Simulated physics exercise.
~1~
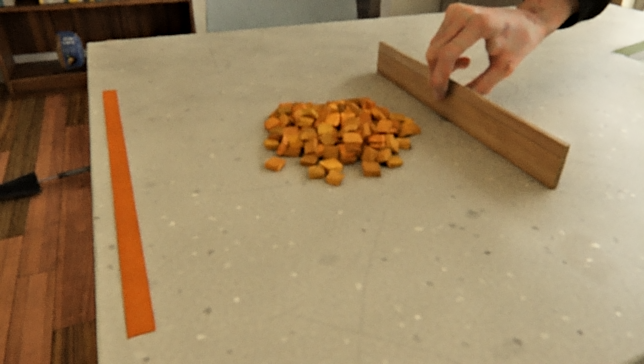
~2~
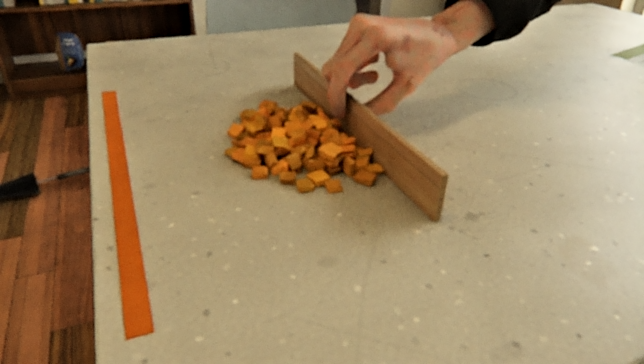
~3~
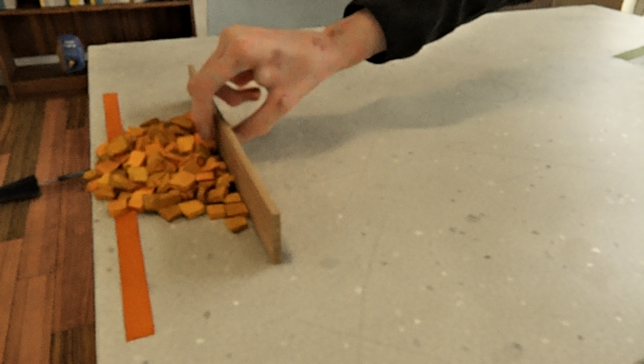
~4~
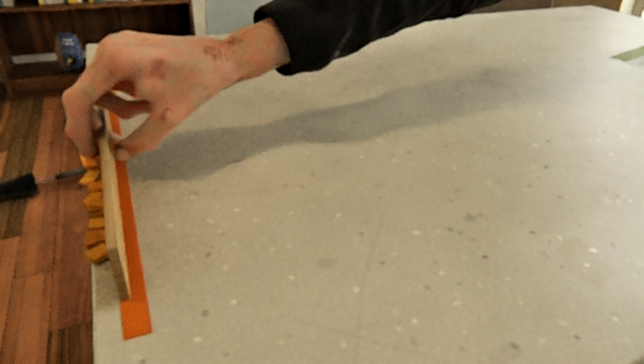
Orange cubes being pushed left across a speckled table by a hand with a wooden strip, most going over the edge past orange tape.
